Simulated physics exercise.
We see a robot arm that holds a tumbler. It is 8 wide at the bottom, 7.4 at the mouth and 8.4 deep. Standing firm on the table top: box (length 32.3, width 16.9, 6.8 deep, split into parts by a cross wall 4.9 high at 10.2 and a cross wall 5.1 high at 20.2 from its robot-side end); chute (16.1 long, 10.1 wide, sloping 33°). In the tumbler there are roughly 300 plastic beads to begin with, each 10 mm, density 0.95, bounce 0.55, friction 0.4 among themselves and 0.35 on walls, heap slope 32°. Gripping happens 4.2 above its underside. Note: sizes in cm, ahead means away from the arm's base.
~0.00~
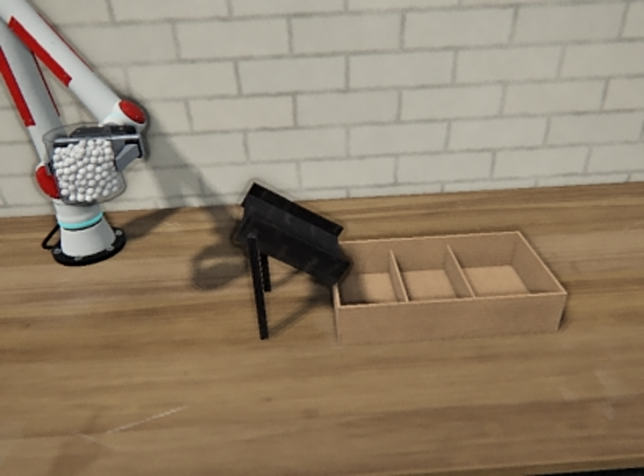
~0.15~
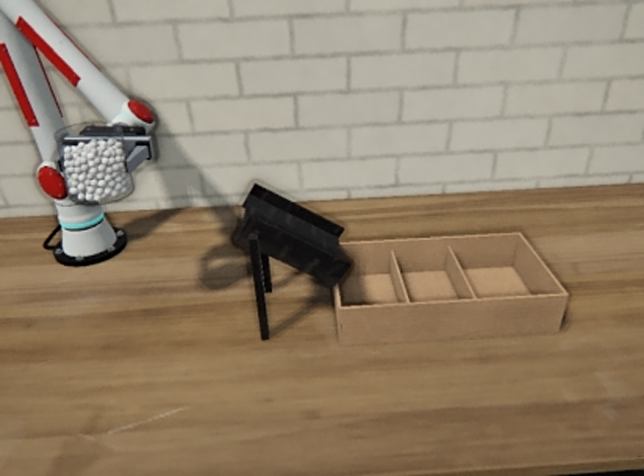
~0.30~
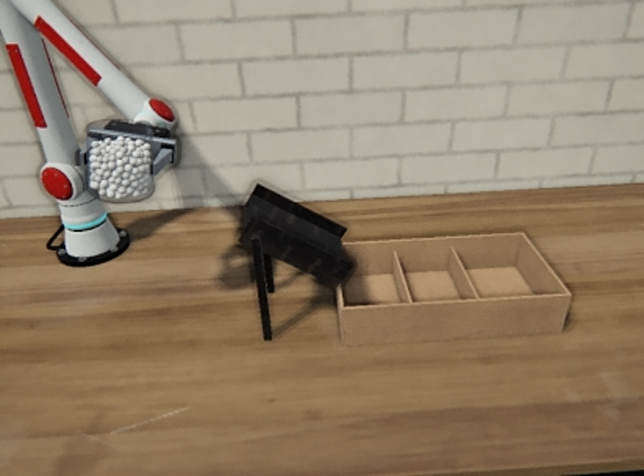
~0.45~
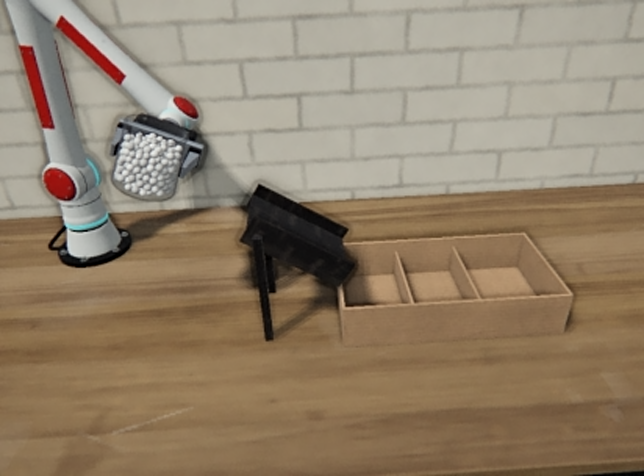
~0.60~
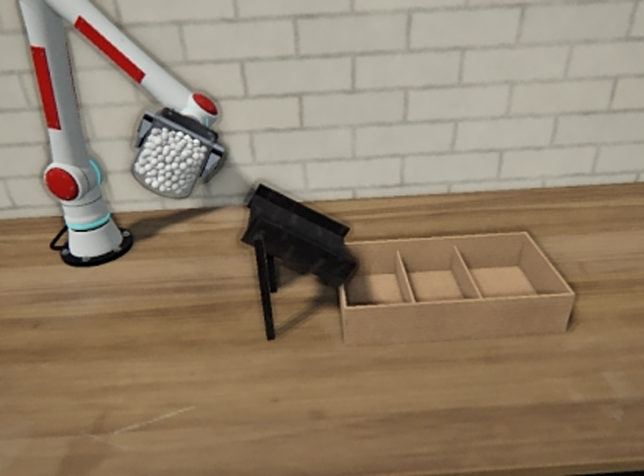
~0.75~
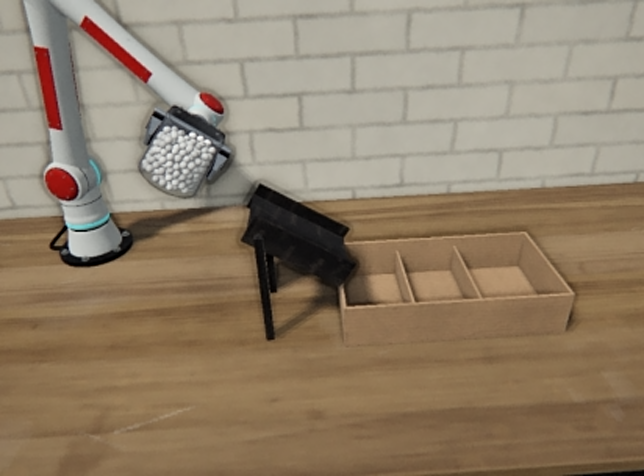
At the start, a white and red robot arm on the left holds a clear tumbler full of white beads nearly level, with a black sloped chute and a divided box to its right. The arm carries the tumbler a short way right while tilting it toward the chute, the beads staying inside.
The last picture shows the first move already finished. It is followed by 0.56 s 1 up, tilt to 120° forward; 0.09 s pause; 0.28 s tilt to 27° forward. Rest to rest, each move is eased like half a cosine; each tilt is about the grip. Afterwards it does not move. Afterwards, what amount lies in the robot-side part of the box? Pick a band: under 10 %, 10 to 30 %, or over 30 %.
10 to 30 %.
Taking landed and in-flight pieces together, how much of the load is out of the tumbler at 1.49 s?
Around 70 percent at that moment.
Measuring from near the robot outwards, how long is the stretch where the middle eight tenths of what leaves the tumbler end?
I'd estimate near 36 cm.
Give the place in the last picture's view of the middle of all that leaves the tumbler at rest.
In the final picture, somewhere near (288, 309).
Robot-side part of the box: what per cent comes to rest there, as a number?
About 15 per cent.
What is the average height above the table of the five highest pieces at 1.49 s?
Close to 28 cm.
By 1.12 s, tilted 99° forward, highest piece 33 above the table; 303 in the tumbler, 1 on the chute or in flight.
By 1.49 s, tilted 96° forward, highest piece 28 above the table; 87 in the tumbler, 87 on the table or floor, 1 in the robot-side part, 129 on the chute or in flight.
By 1.88 s, tilted 27° forward, highest piece 29 above the table; 195 on the table or floor, 62 in the tumbler, 40 in the robot-side part, 7 on the chute or in flight.
By 2.93 s, tilted 27° forward, highest piece 29 above the table; 200 on the table or floor, 62 in the tumbler, 41 in the robot-side part, 1 in the middle part.
Final count, 200 on the table or floor, 62 in the tumbler, 41 in the robot-side part, 1 in the middle part. That is 13 % in the robot-side part of the box.
